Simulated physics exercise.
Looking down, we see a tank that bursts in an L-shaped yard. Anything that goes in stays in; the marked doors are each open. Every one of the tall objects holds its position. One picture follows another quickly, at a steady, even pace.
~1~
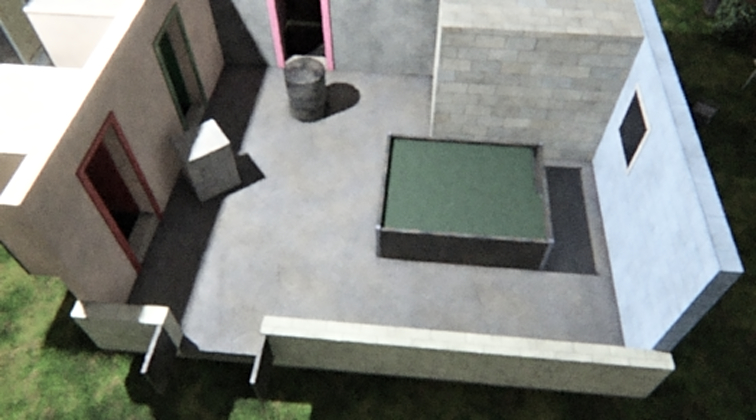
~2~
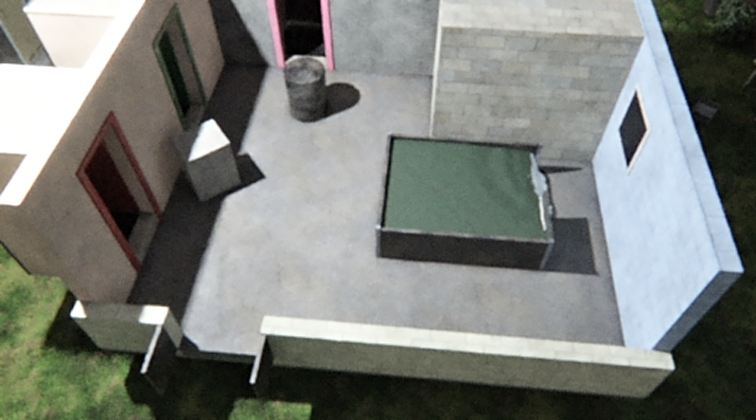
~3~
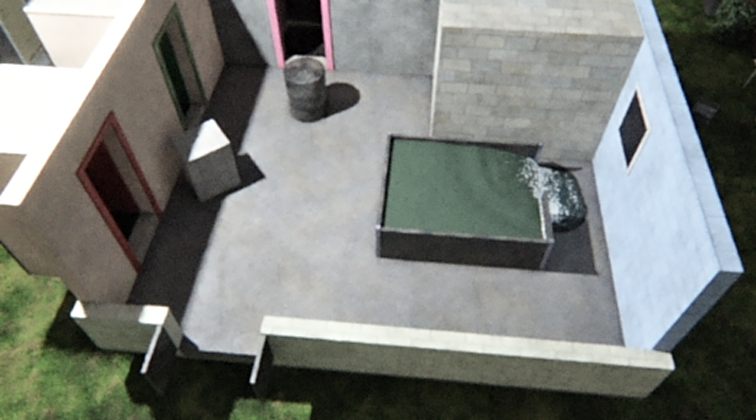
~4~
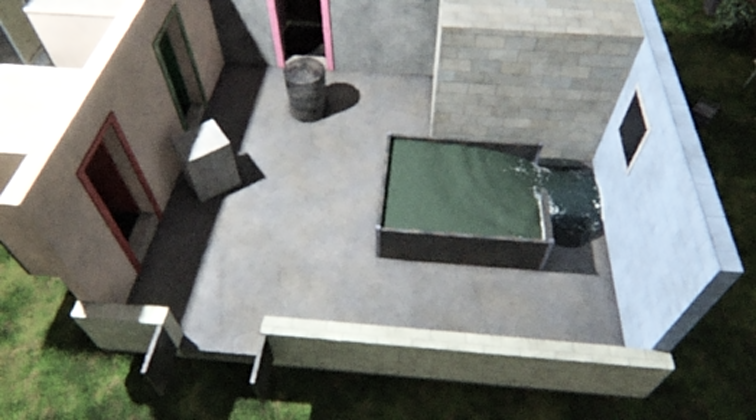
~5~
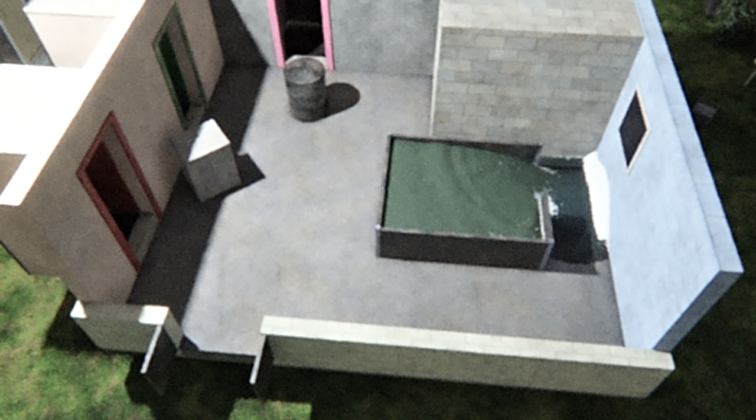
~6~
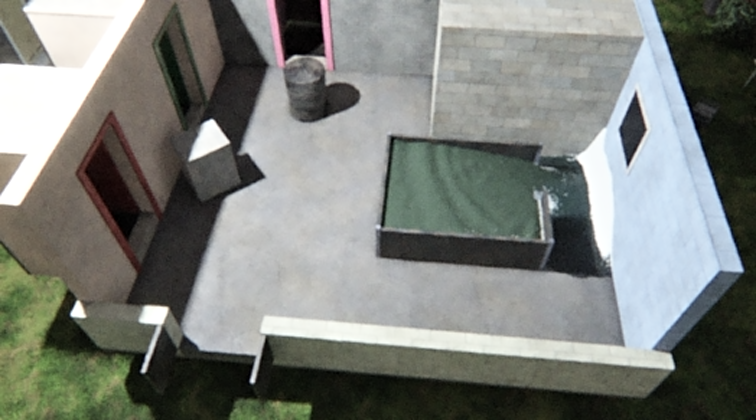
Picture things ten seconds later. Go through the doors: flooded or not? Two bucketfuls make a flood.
One by one: The green door does not surpass two buckets, the pink door does not surpass two buckets, the red door does not surpass two buckets.
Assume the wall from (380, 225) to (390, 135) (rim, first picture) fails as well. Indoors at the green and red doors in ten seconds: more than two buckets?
Outcome: Green door overshoots; red door overshoots.
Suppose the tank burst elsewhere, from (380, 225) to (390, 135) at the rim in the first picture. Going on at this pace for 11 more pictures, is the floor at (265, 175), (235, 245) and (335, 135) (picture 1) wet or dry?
Point one reached; point two reached; point three reached.
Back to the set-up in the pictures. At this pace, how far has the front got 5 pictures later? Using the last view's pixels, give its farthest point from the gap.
My pick would be pixel (628, 371).
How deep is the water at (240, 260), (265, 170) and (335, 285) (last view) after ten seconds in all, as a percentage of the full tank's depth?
18, 10 and 10 in a hundred, in turn.
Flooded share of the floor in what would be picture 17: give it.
That should be about 20 %.
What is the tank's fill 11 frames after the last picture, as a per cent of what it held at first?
Around 62 percent, give or take.
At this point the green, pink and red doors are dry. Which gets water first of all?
Answer: The one in green.
A moment on, water covers 10 % of the floor; the green door not reached, the pink door not reached, the red door not reached.
Next, water covers 20 % of the floor; the green door not reached, the pink door not reached, the red door not reached.
Then, water covers 50 % of the floor; the green door wet at the sill, nothing in, the pink door not reached, the red door not reached.
Later, water covers 85 % of the floor; the green door wet at the sill, nothing in, the pink door wet at the sill, nothing in, the red door wet at the sill, nothing in.
In the end, water covers 95 % of the floor; the green door wet at the sill, nothing in, the pink door wet at the sill, nothing in, the red door wet at the sill, nothing in.
